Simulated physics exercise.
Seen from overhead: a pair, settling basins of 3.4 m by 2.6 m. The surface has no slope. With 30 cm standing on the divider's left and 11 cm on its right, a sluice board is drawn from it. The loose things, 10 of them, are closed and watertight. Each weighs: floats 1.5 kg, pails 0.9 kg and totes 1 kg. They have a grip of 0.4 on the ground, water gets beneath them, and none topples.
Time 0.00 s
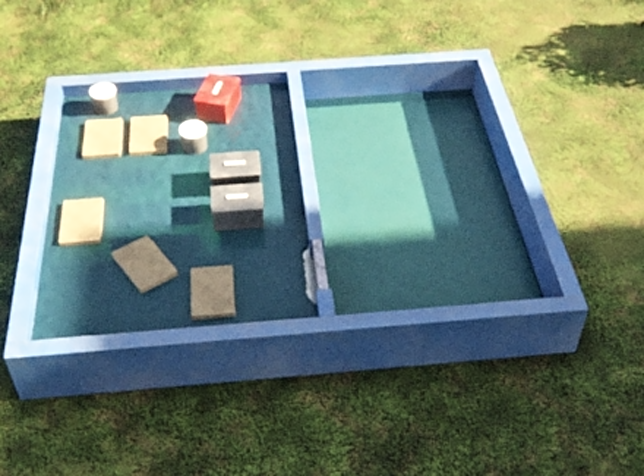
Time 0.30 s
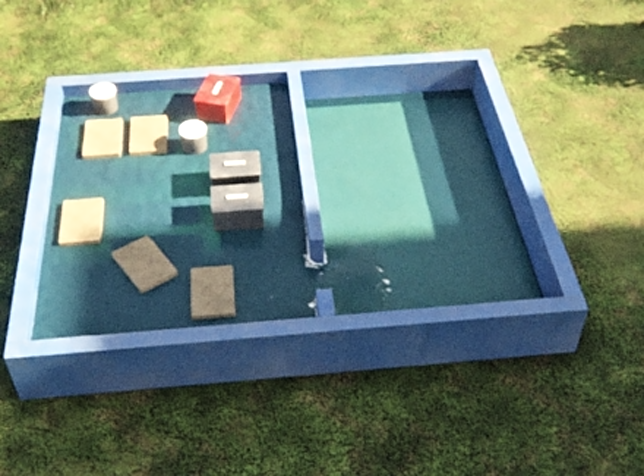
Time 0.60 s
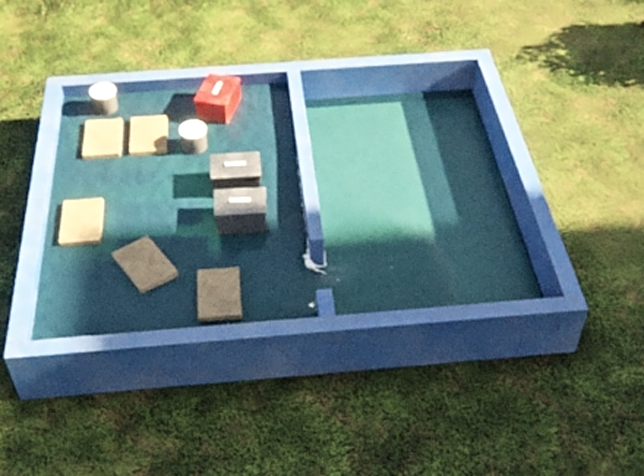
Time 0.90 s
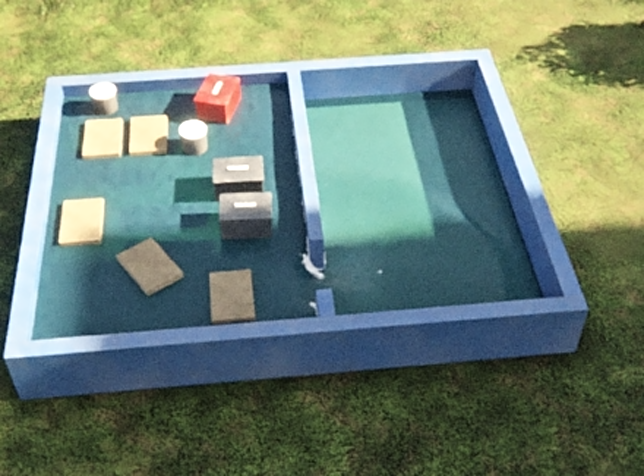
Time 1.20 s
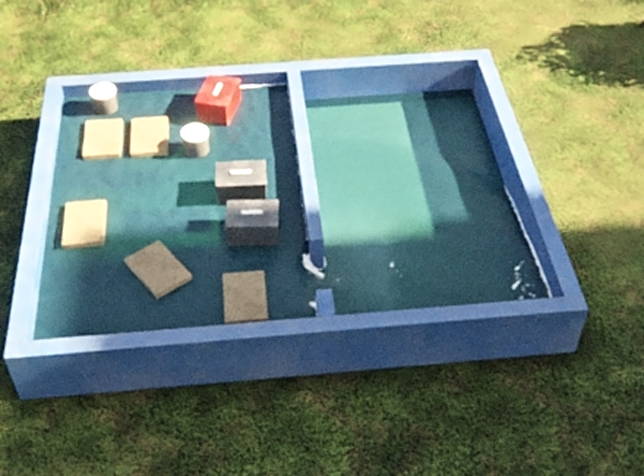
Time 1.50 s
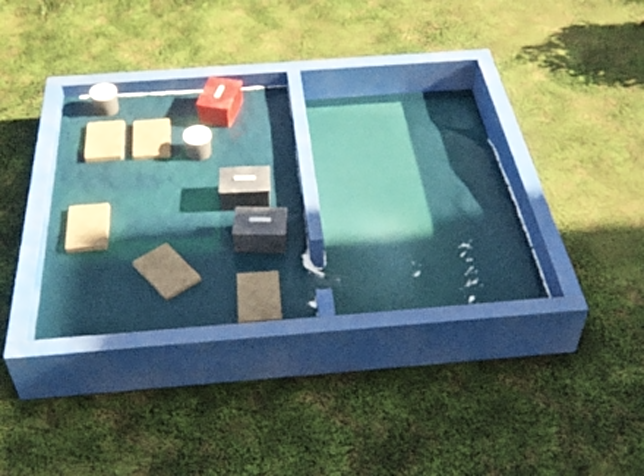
A blue-walled basin of water on sunlit grass, seen from overhead, is split by a divider whose small gate gives way to an open gap near the bottom. Left of it float a red tote, two dark grey totes, two white pails and several yellow and brown slabs. Water churns through the gap and ripples rightward, while the grey totes and brown slabs drift slightly right, the others barely shifting.
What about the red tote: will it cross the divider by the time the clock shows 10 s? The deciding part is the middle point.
Oh, it doesn't get there.
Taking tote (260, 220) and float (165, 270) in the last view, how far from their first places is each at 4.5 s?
The first is 50 cm from its start, the second 50 cm.
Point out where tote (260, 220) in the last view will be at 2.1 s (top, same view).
It would be close to (282, 240) by then.
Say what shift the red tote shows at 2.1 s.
5 cm or so by then.
After 2.1 s the red tote is near (223, 96), 0.1 m from its start, afloat; 0 of 10 are over the mark; 10 afloat.
After 4.5 s the red tote is near (228, 100), 0.1 m from its start, afloat; 0 of 10 are over the mark; 10 afloat.
After 7.0 s the red tote is near (227, 103), 0.1 m from its start, afloat; 1 of 10 are over the mark; 10 afloat.
After 10.0 s the red tote is near (224, 105), 0.1 m from its start, afloat; 1 of 10 are over the mark; 10 afloat.
